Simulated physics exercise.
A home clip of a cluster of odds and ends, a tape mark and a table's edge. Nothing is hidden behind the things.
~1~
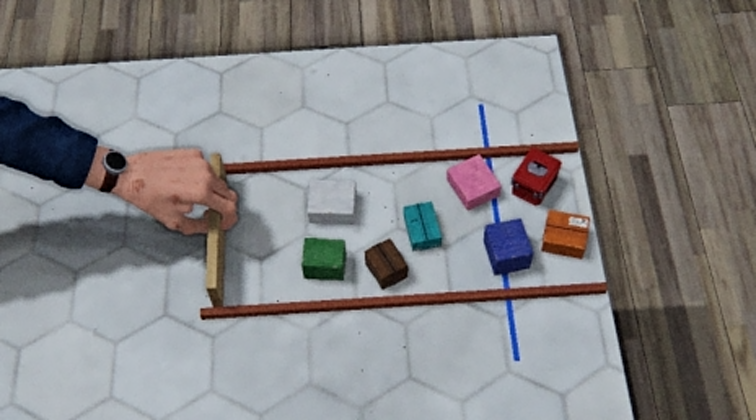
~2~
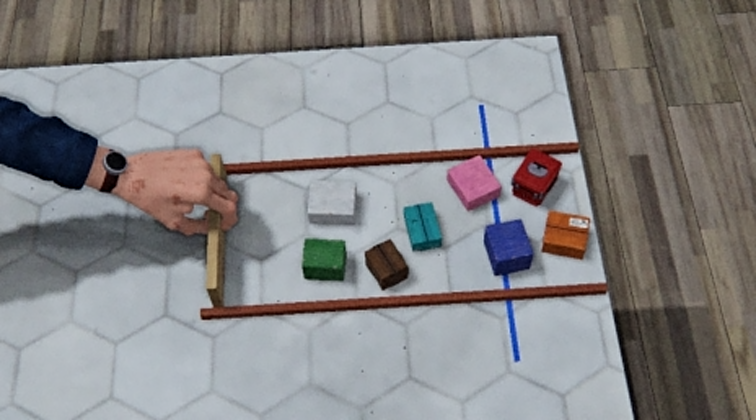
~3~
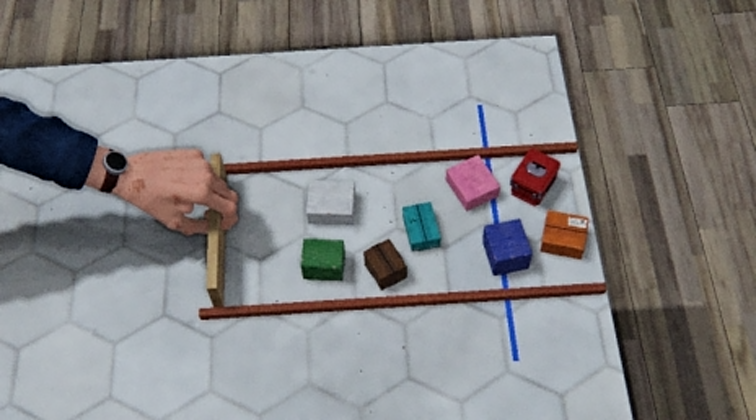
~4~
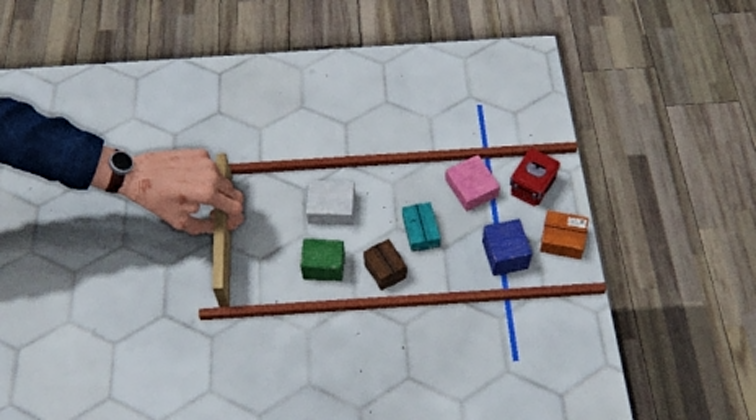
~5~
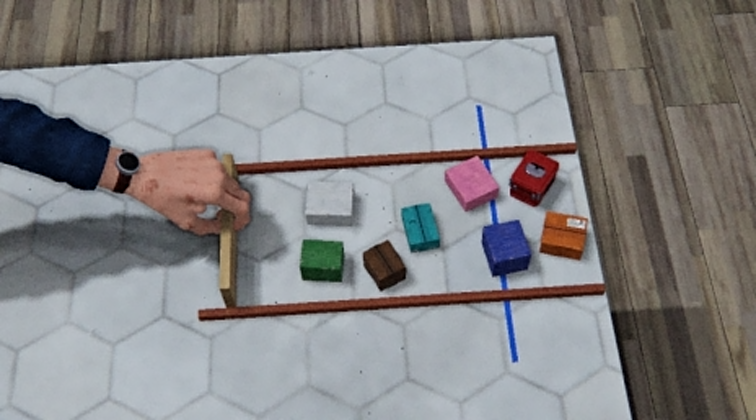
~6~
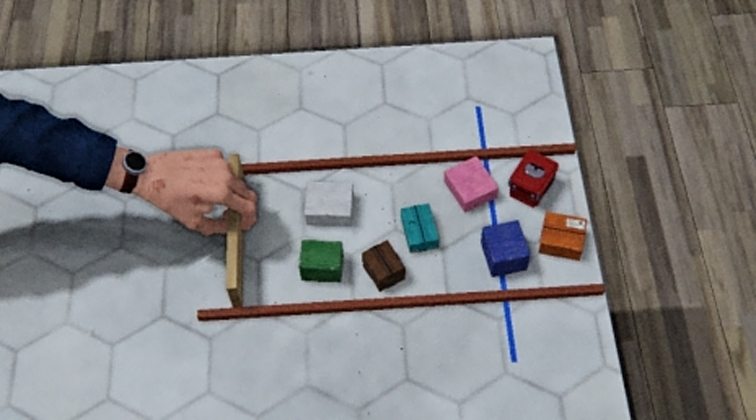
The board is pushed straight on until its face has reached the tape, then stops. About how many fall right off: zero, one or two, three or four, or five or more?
As it turns out, the number that fall off is one or two.
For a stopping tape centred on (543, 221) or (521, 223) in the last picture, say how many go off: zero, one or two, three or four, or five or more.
The falls would be five or more; three or four.
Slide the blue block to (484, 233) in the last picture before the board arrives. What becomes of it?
From there it holds on.
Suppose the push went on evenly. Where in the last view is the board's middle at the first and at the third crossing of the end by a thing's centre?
About (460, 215), then (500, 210).
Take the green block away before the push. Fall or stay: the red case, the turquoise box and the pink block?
The red case goes over; the turquoise box stays on; the pink block remains up.
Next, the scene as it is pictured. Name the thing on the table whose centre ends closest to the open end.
That is the blue block.
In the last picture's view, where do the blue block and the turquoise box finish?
The blue block at (590, 245), the turquoise box at (553, 220).
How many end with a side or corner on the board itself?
That makes 2.
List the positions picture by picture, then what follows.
In the first picture, orange box (566, 234); red case (536, 177); blue block (508, 247); board (217, 229); tape (498, 223).
In the second picture, red case (536, 178); turquoise box (423, 227).
In the third picture, blue block (507, 247); white block (331, 203).
In the fourth picture, orange box (564, 235); brown box (385, 265).
In the fifth picture, red case (534, 179); pink block (472, 184).
In the sixth picture, orange box (563, 236); red case (533, 179); blue block (505, 249); board (236, 229); tape (495, 224).
A little later, none off yet; orange box at rest near (563, 236); red case at rest near (533, 179); blue block at rest near (505, 249).
Next, none off yet; orange box at rest near (563, 236); red case at rest near (533, 179); blue block moving near (512, 249).
When it is over, the number that fall off is one or two; down, red case and orange box.
